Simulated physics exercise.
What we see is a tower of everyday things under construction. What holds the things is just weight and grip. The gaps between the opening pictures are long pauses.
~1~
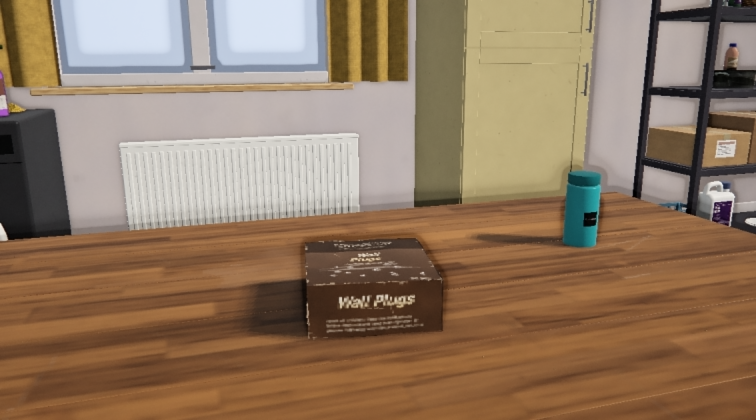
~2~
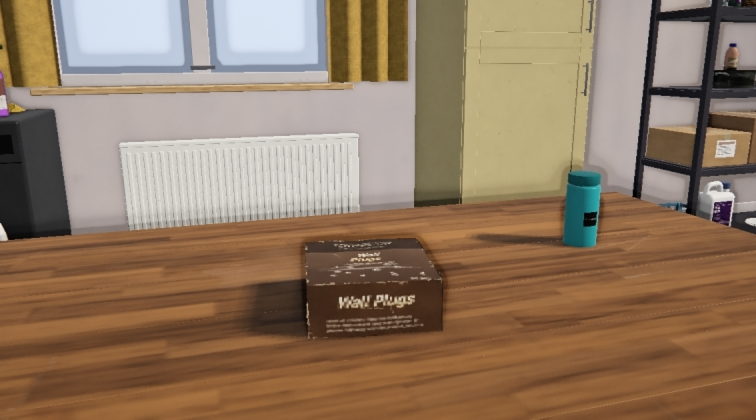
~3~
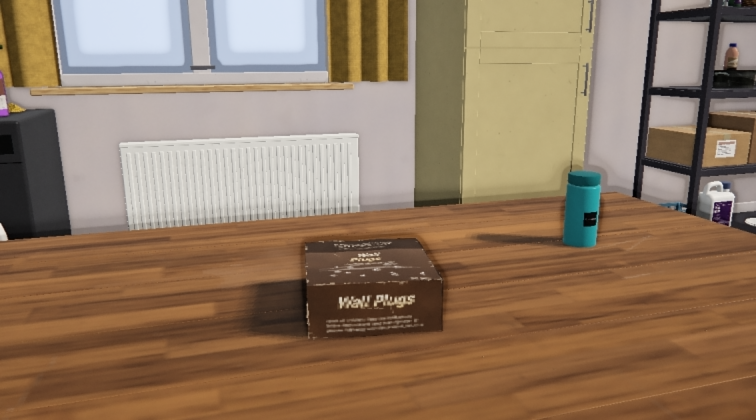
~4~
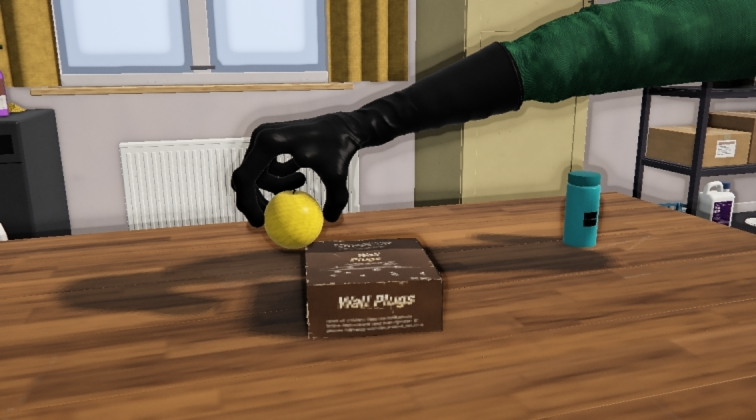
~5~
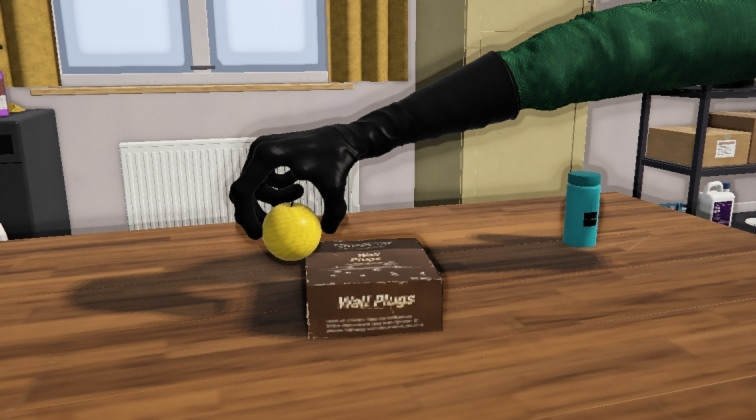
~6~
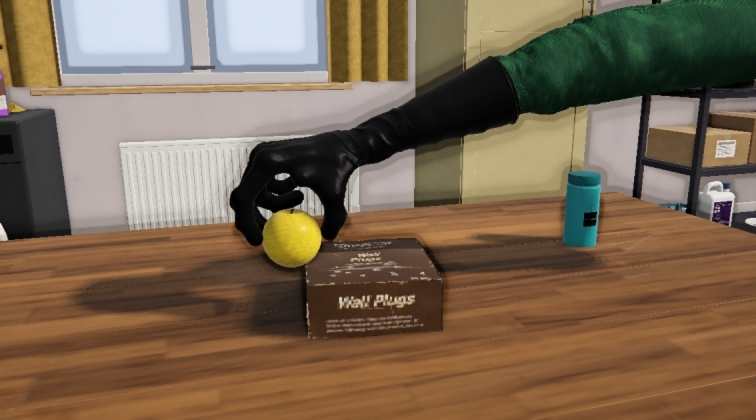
On a wooden table, a black-gloved hand lowers a yellow apple beside a brown box.
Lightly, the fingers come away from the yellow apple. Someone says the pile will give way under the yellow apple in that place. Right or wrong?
Right, it gives way.
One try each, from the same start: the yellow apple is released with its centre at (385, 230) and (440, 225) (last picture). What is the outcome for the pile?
First try: The pile stands firm; second try: It topples.
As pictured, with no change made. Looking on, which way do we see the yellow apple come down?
Well, it travels over to the left.
Then, 0.30 s on from there, yellow apple now fallen.
Then, 0.40 s on from there, things are still on the move.
Then, 2.00 s on from there, nothing new.
In the end, fallen, yellow apple; the other 2 unmoved. At the end, from the last picture's camera, yellow apple near (250, 293). The pile gives way.
